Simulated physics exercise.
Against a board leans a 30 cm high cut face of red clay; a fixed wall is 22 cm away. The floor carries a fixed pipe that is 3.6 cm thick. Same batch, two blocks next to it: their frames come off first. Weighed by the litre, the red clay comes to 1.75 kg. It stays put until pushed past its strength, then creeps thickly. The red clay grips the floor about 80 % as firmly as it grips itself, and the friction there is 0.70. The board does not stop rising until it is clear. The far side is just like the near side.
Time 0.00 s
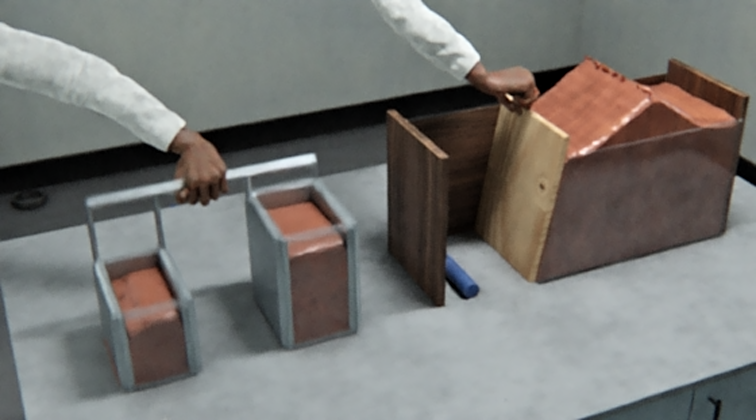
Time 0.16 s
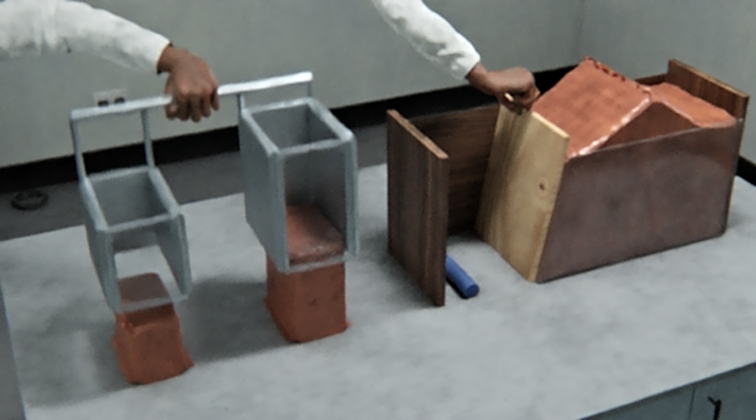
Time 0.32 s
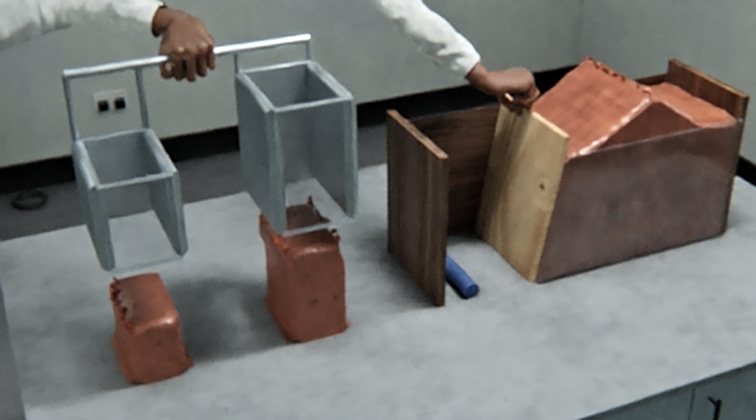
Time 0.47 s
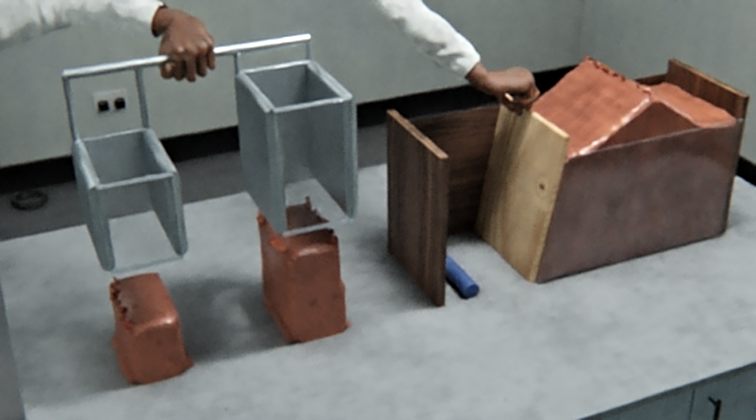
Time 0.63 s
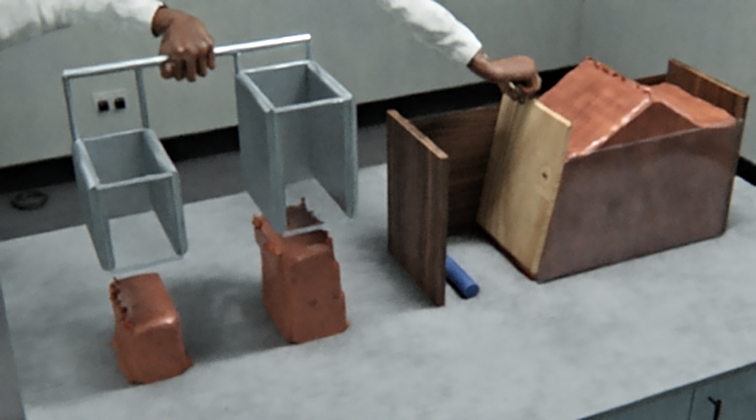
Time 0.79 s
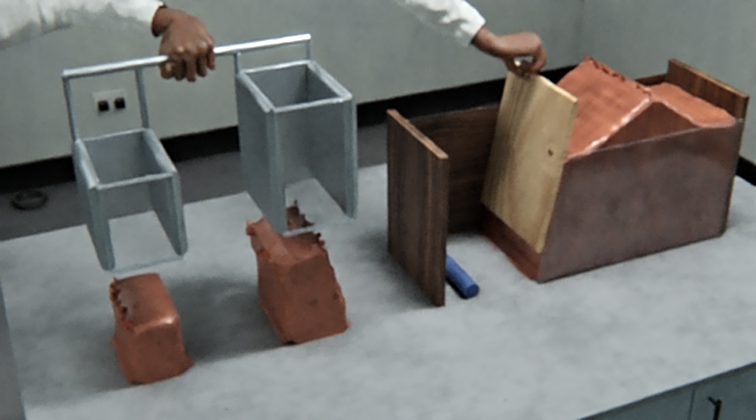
In a plain room with pale walls, a fixed view looks slightly down on a grey worktop. Two reddish clay blocks sit in joined grey metal moulds at left, with dark boards, a blue cylinder and a pale board against a larger clay mass at right. One hand lifts the moulds clear, the taller block's top grows ragged and leans left, and another hand raises the pale board slightly.
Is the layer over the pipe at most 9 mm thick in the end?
Yes, no more than that.
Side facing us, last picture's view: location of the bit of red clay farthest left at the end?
I'd point to around (509, 279).
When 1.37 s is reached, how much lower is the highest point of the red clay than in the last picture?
0.0 cm.
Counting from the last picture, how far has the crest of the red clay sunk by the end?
I'd put it at close to 6.0 cm.
By 1.06 s, the face still stands and nothing lies on the pipe.
By 1.37 s, the face still stands and nothing lies on the pipe.
By 1.68 s, the face still stands and nothing lies on the pipe.
By 1.99 s, the fallen stuff reaches 15 % of the way across and nothing lies on the pipe.
By 2.51 s, at the end, the fallen stuff reaches 31 % of the way across and nothing lies on the pipe.
